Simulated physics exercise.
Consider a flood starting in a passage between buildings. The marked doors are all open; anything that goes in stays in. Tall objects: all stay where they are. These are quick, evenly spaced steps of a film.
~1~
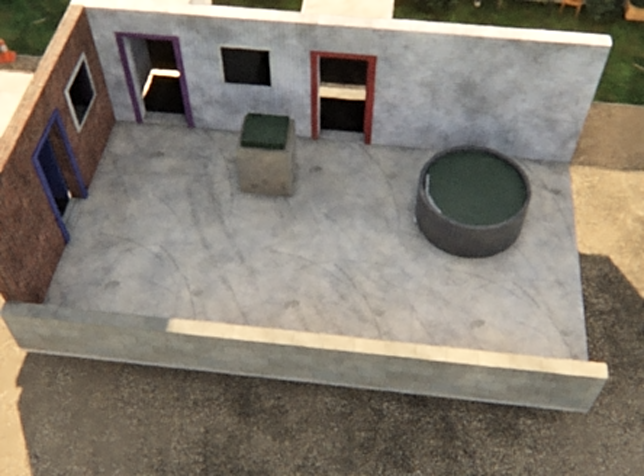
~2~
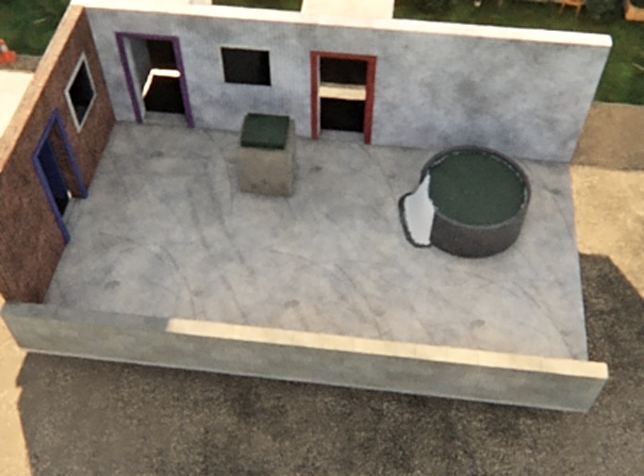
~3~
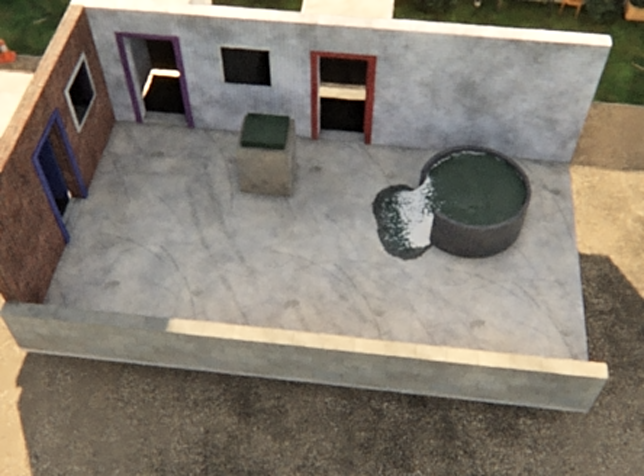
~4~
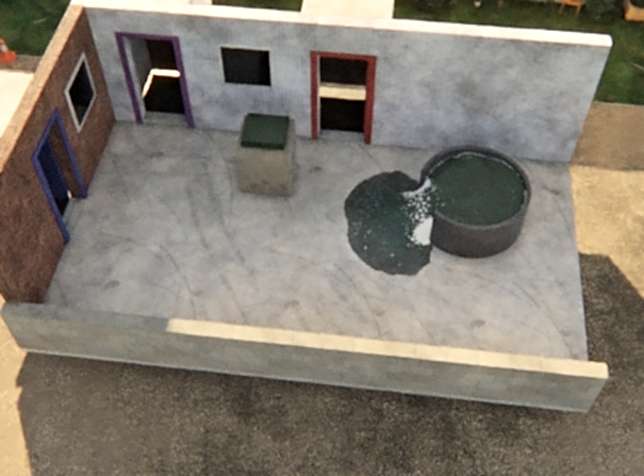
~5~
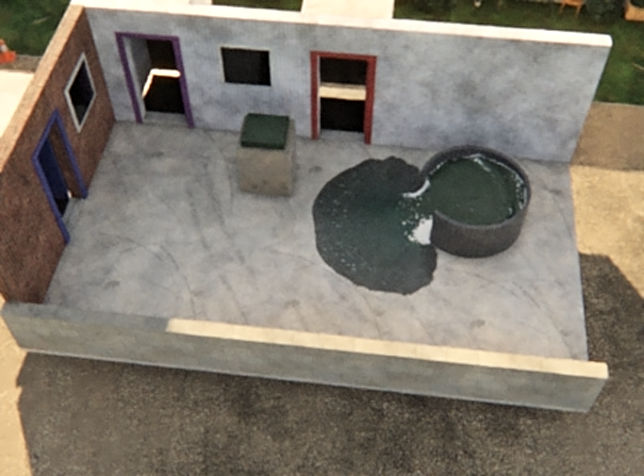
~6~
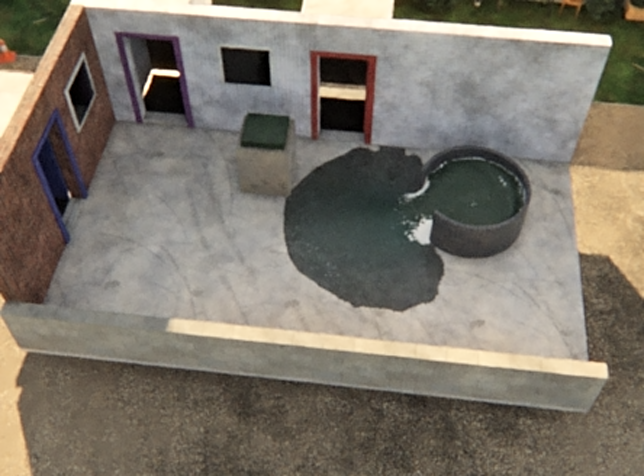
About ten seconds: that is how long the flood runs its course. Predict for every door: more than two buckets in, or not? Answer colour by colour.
The blue door: More than two; the red door: More than two; the purple door: Not more than two.
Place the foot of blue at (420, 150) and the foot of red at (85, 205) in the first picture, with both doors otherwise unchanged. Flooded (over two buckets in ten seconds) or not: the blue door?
The blue one falls short.
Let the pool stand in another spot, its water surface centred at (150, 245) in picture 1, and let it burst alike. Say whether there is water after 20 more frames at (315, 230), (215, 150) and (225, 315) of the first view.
Spared, soaked, soaked.
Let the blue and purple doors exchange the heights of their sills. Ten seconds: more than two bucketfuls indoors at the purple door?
Purple door exceeds the limit.
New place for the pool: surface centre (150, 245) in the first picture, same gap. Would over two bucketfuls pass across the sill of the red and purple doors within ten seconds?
Checking both, the red door stays safely beneath while the purple door goes past the limit.
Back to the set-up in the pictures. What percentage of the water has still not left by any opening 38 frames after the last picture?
The share not yet gone is roughly 90 percent.
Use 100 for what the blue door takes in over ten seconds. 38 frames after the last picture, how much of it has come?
Roughly 80 per cent.
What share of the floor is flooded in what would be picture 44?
Near 75 in a hundred.
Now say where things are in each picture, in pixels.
Still water in the pool at (474, 189), in the first frame.
Water pours out at (421, 211) and has run to (409, 197), in the second frame.
Water pours out at (421, 213) and has run to (396, 188), in the third frame.
The front is at (359, 251), out from the gap at (421, 214), in the fourth frame.
Water pours out at (421, 214) and has run to (326, 256), in the fifth frame.
The front is at (294, 255), out from the gap at (421, 214), in the sixth frame.
A moment on, water covers 35 % of the floor; the blue door not reached, the red door under two buckets in, the purple door not reached.
Next, water covers 55 % of the floor; the blue door not reached, the red door under two buckets in, the purple door not reached.
Then, water covers 70 % of the floor; the blue door over two buckets in, the red door over two buckets in, the purple door wet at the sill, nothing in.
Later, water covers 75 % of the floor; the blue door far over two buckets in, the red door over two buckets in, the purple door wet at the sill, nothing in.
In the end, water covers 80 % of the floor; the blue door far over two buckets in, the red door over two buckets in, the purple door under two buckets in.
